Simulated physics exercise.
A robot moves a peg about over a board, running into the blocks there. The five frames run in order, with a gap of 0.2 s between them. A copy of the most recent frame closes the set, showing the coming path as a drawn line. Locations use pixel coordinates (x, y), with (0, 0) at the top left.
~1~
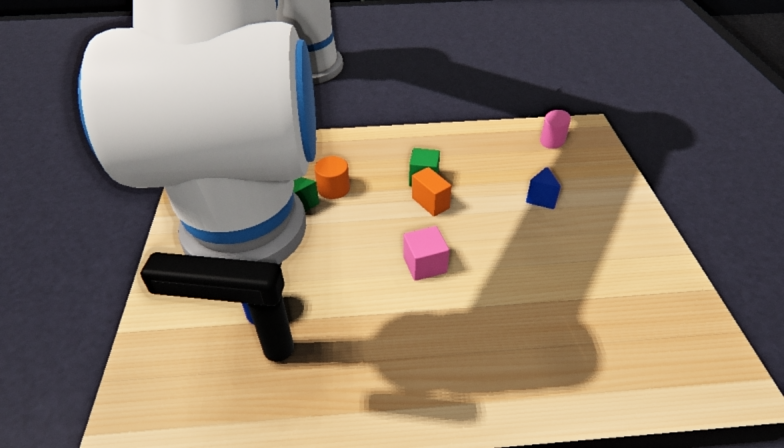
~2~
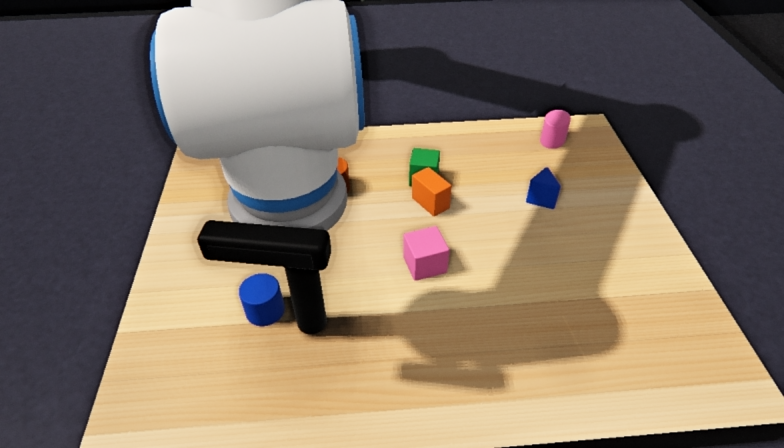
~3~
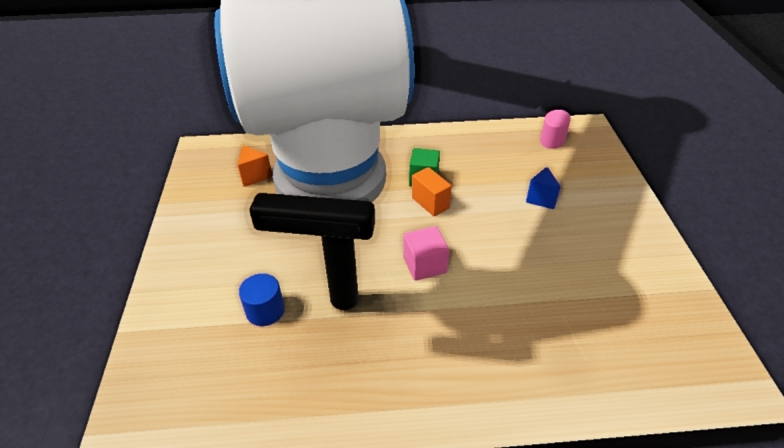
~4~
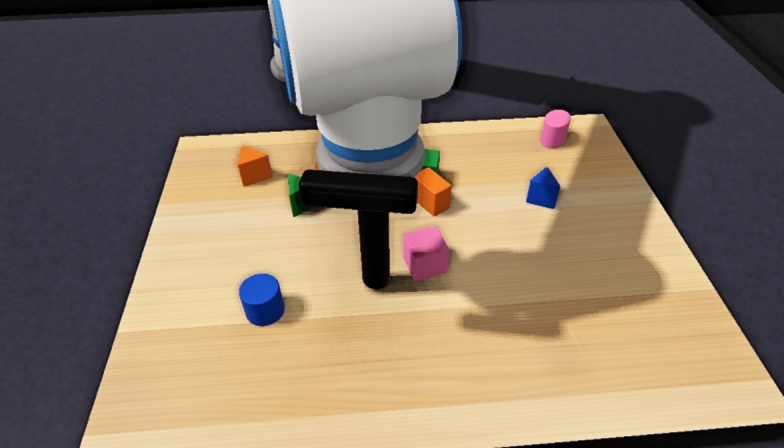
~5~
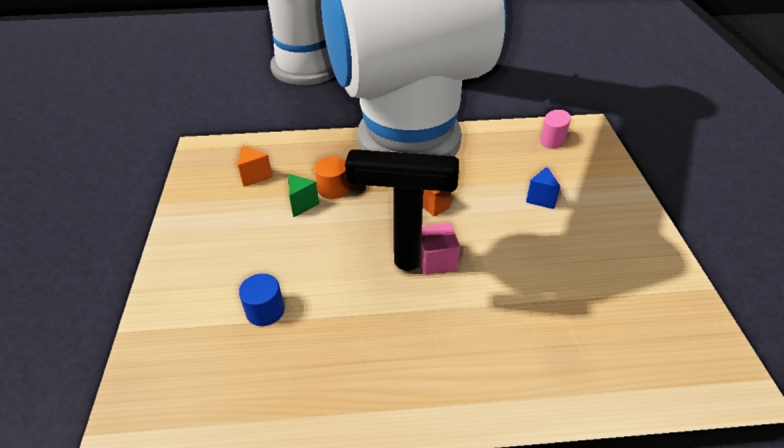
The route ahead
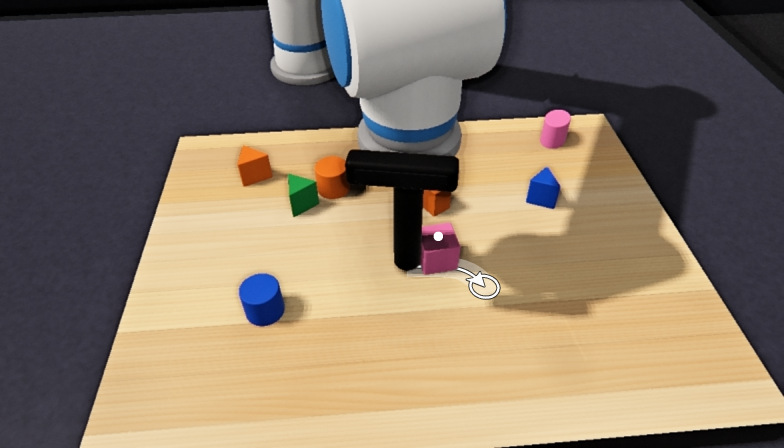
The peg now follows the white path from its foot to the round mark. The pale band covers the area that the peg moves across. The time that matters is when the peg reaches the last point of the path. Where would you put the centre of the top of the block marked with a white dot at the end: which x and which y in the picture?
At pixel (481, 228).
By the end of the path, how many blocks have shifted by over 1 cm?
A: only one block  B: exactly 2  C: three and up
I'll go with A - only one block.
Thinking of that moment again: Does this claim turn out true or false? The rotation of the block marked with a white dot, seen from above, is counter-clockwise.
The claim holds.
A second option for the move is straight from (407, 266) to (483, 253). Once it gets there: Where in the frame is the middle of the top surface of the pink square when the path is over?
Its top face will be centred at roughly (511, 217).
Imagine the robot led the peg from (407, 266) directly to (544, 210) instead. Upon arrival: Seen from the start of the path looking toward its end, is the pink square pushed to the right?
I'd say yes.
The drawn path runs from (407, 266) through (435, 267) and (463, 270) to (484, 287); the dot is on the pink square.
The first path, step by step. Halfway along, peg at (450, 262); pink square at (475, 229), turned 40° anticlockwise.
At the end, peg at (485, 281); pink square at (481, 228), turned 50° anticlockwise.
